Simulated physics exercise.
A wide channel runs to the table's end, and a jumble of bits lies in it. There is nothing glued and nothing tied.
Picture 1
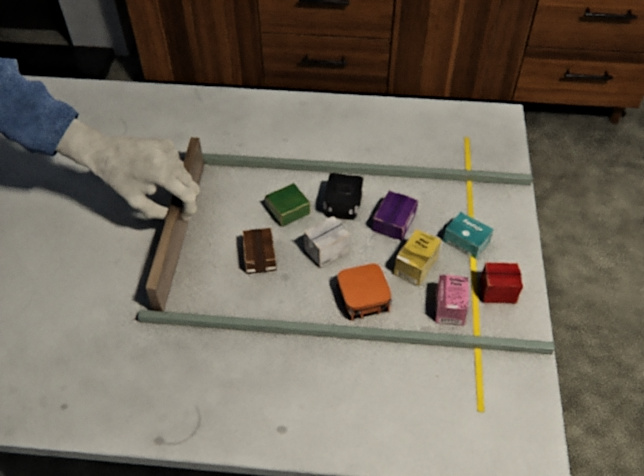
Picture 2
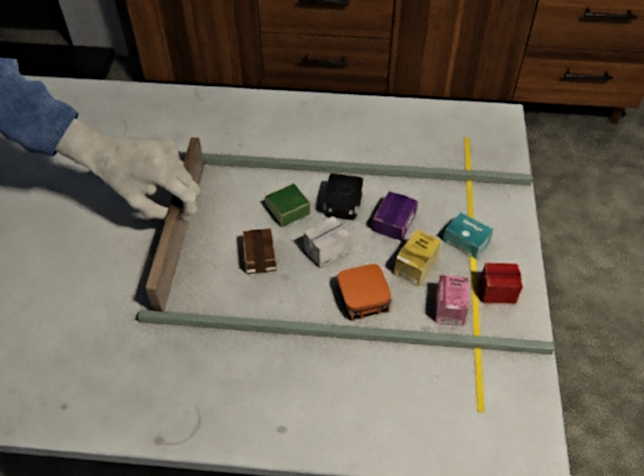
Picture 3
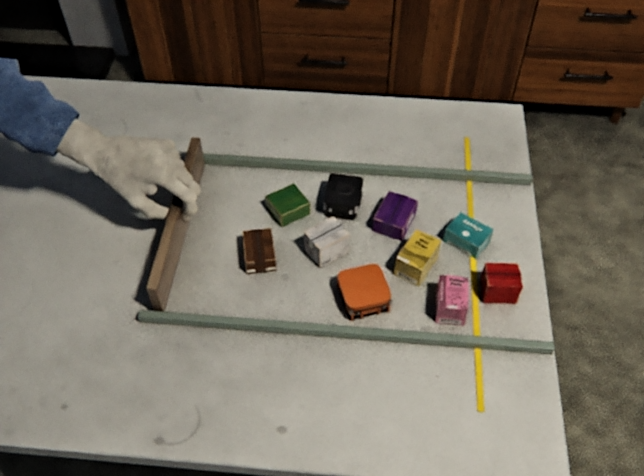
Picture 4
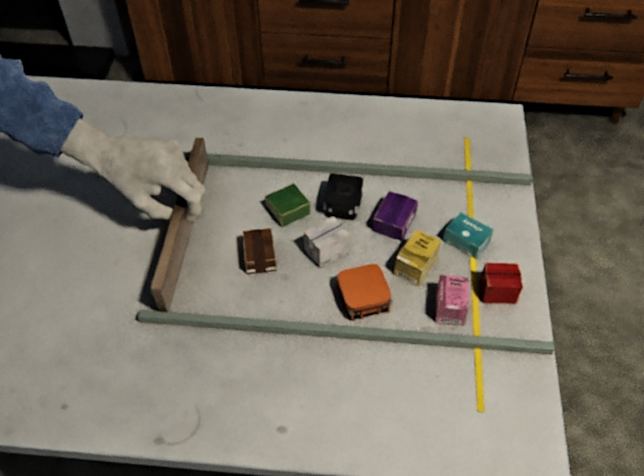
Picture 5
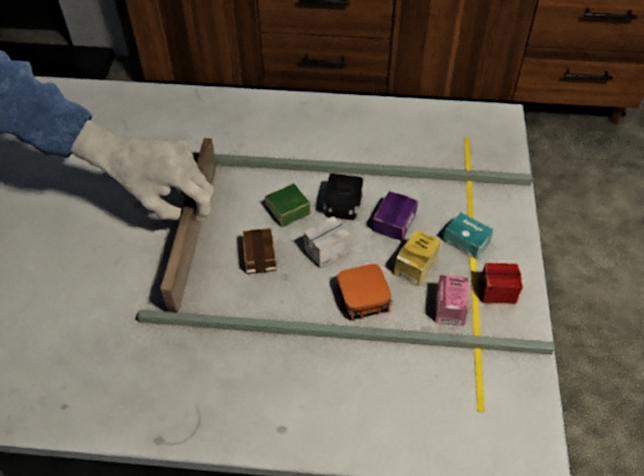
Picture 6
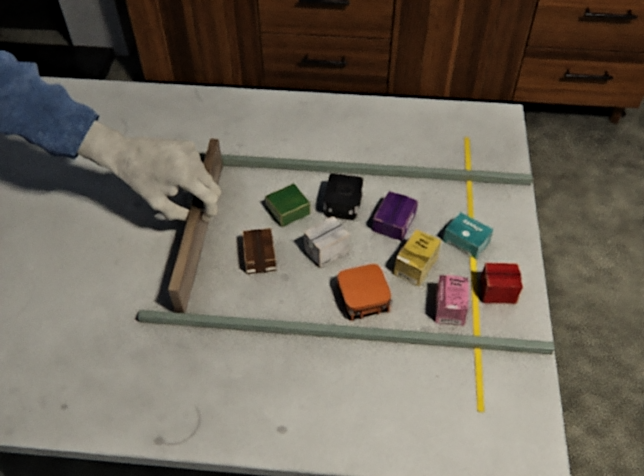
A gloved hand slides a wooden board slightly right toward small colored boxes that stay still.
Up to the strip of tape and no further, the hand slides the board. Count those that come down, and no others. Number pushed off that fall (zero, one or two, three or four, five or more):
One or two.
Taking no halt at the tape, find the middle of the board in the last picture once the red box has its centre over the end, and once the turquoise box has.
Roughly (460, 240); for the second one, roughly (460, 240).
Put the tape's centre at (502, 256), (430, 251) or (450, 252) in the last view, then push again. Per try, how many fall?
The counts would be 6, 0 and 0.
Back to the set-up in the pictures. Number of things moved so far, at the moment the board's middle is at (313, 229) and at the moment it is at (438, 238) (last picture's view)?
The count reaches 5 first and 10 second.
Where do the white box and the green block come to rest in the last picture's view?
Roughly at (523, 246) and at (490, 227), in that order.
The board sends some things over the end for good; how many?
That would be exactly 2.
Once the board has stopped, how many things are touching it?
Count recorded: 4.
Soon after, none off yet; red box at rest near (501, 283); turquoise box at rest near (468, 235); pink box at rest near (452, 300).
At rest, the number that fall off is one or two; fallen, turquoise box and red box.
